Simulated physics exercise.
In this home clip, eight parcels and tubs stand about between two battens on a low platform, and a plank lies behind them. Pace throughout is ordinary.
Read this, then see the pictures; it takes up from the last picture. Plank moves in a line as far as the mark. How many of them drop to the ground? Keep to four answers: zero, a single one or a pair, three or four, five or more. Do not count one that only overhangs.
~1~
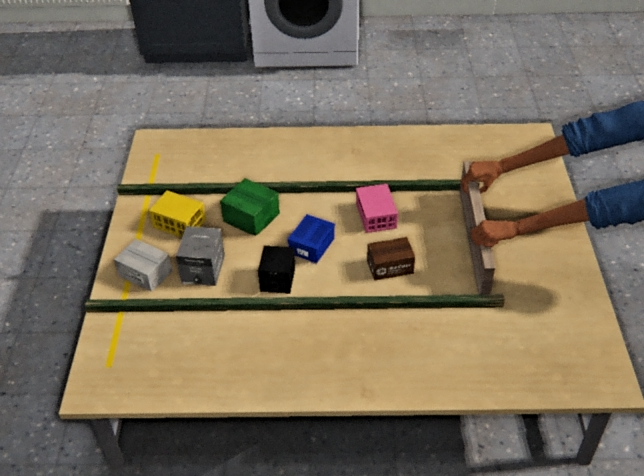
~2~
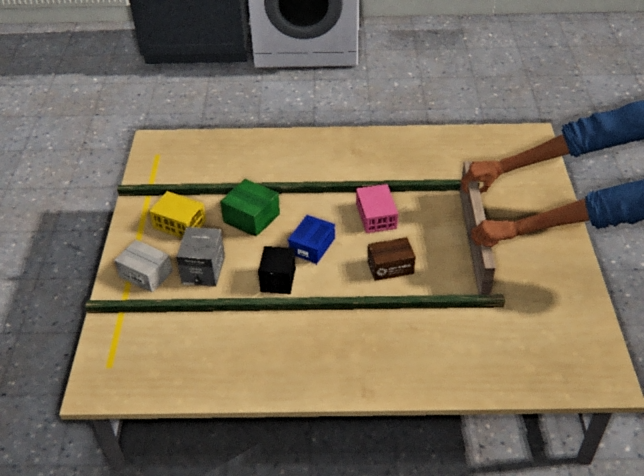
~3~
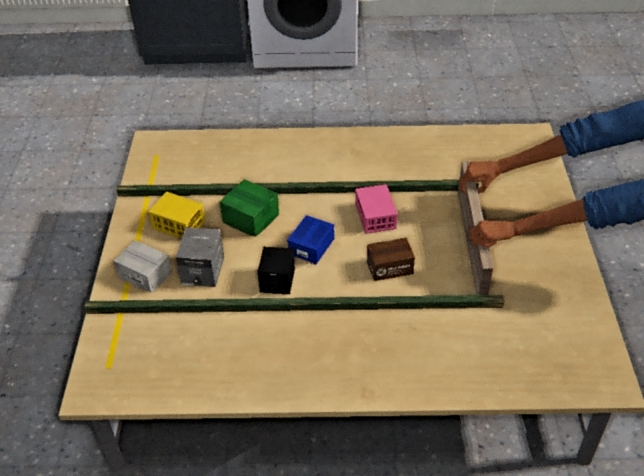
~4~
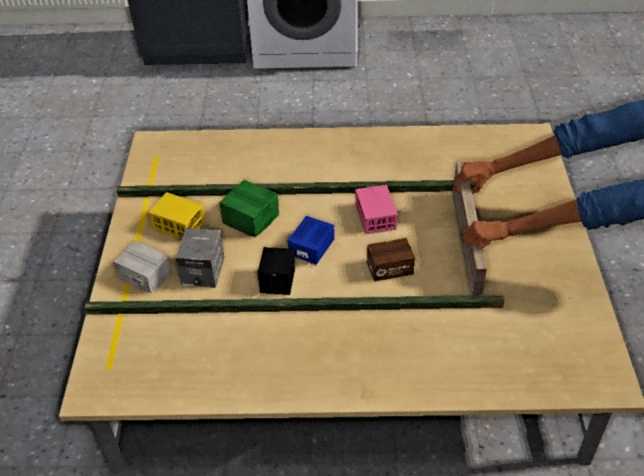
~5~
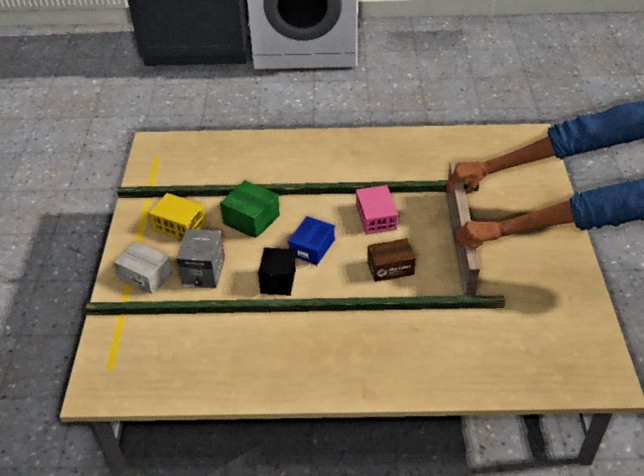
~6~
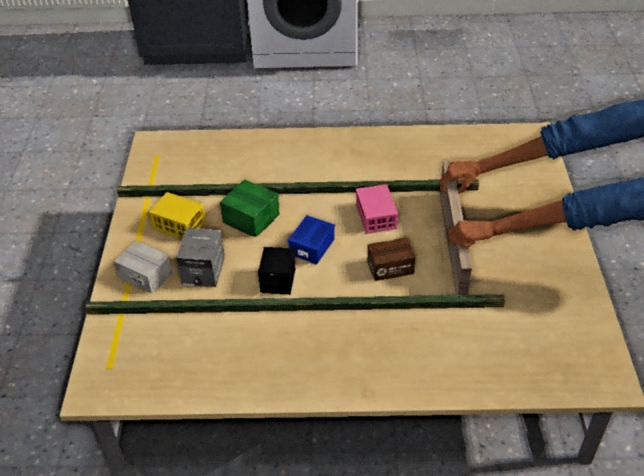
The answer is five or more.
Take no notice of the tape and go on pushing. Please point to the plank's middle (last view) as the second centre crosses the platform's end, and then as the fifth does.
About (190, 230), then (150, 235).
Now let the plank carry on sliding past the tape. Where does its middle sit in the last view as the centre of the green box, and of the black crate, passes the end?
The middle is at (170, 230) when it's the green box, and at (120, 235) when it's the black crate.
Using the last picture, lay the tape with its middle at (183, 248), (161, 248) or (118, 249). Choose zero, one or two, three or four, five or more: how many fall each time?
Place one: Either one or two; place two: Either three or four; place three: 5 or more.
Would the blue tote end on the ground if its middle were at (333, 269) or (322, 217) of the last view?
Place by place, it slips off; slips off.
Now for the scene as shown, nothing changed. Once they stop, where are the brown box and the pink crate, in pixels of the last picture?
Close to (110, 259); the other close to (126, 211).
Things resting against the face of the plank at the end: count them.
It ends up touching 3.
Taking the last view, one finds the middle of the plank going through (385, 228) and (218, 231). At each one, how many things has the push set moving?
Counts: 2, 8.
Early on, none off yet; white parcel at rest near (144, 267); yellow crate at rest near (178, 217); grey box at rest near (201, 258).
A while later, none off yet; white parcel at rest near (144, 267); yellow crate travelled a little near (171, 219); grey box travelled a little near (196, 259).
Further along, none off yet; white parcel travelled about its own width near (85, 272); yellow crate travelled about its own width near (110, 229); grey box travelled well along near (129, 265).
Finally, the number that fall off is five or more; lost, blue tote, green box, grey box, yellow crate and white parcel.
